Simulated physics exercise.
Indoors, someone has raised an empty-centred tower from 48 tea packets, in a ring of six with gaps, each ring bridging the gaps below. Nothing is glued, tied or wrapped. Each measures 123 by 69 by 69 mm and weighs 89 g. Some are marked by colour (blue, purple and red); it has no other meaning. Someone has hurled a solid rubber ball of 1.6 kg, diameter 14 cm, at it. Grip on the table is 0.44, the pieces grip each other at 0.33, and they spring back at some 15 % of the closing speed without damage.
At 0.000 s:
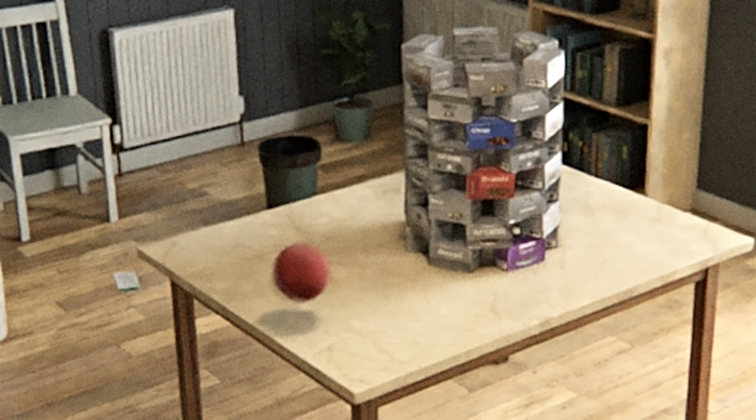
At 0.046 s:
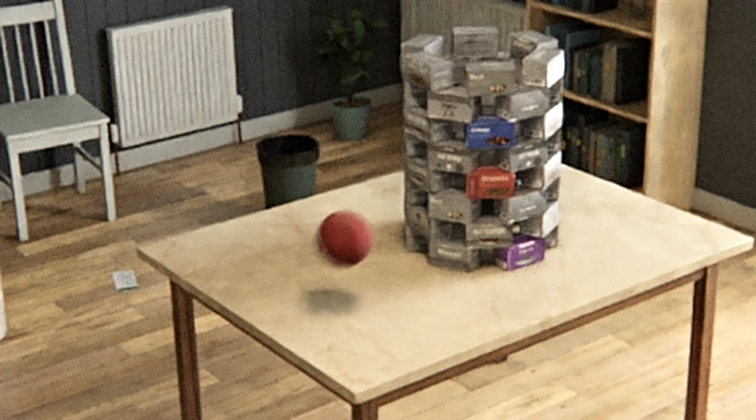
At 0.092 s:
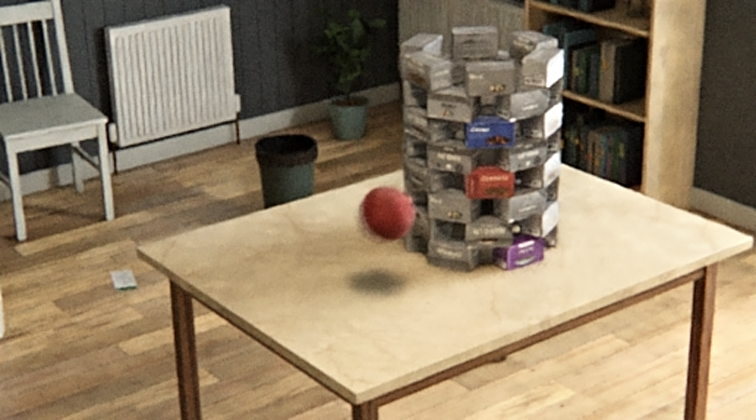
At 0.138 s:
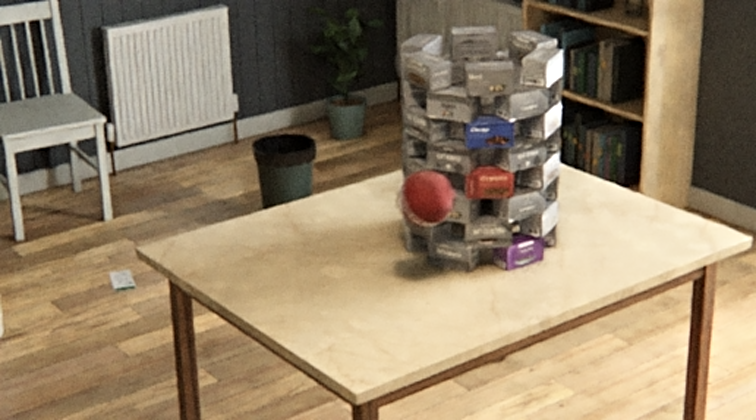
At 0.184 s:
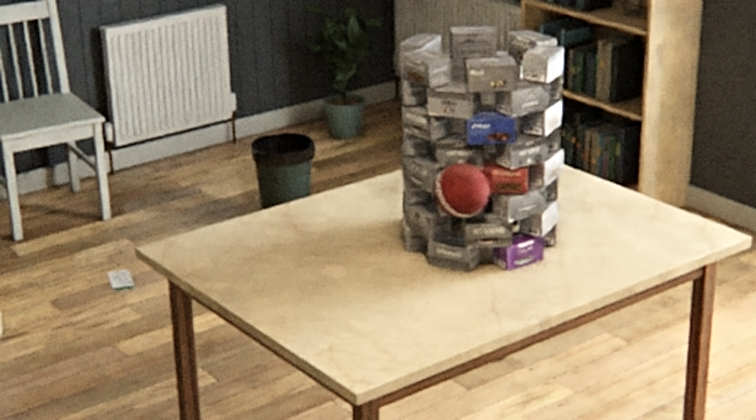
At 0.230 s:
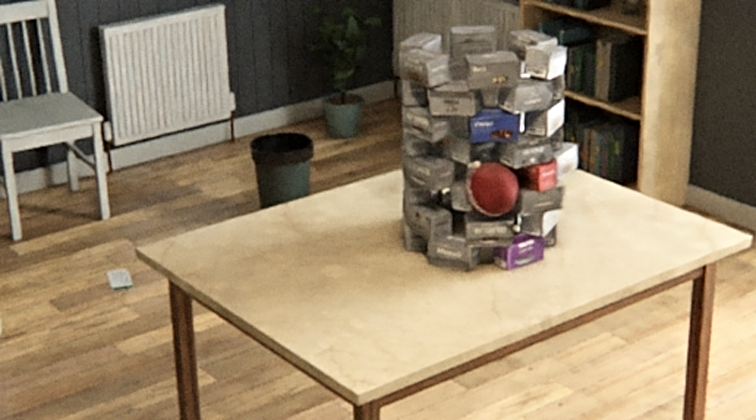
A red ball flies over the table into a tower of packets, shoving several askew.
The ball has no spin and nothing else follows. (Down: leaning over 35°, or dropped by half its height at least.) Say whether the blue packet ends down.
The blue packet comes down.
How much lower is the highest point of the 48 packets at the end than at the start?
Some 21 cm lower.
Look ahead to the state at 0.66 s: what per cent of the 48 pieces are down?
At that moment 40 per cent.
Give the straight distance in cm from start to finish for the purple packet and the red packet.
Purple 0, red 146.
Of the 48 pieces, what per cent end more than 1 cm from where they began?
75 per cent.
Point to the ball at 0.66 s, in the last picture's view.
Around (605, 195).
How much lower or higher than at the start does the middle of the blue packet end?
It ends some 28 cm lower.
Around 0.38 s, ball still moving; 5 of the 48 packets down; blue packet tipped 47°, 8 cm lower; red packet tipped 20°, 21 mm lower.
Around 0.66 s, ball still moving; 19 of the 48 packets down; blue packet on its side; red packet upside down.
Around 1.04 s, ball still moving; 29 of the 48 packets down; blue packet on its side; red packet on its side.
Around 1.54 s, ball still moving; 32 of the 48 packets down; blue packet on its side; red packet on its side.
Finally (2.5 s), ball rolling away; 32 of the 48 packets down; blue packet on its side; red packet on its side; purple packet unmoved. Seen by the last camera, middles, blue packet near (471, 196), red packet near (691, 356).
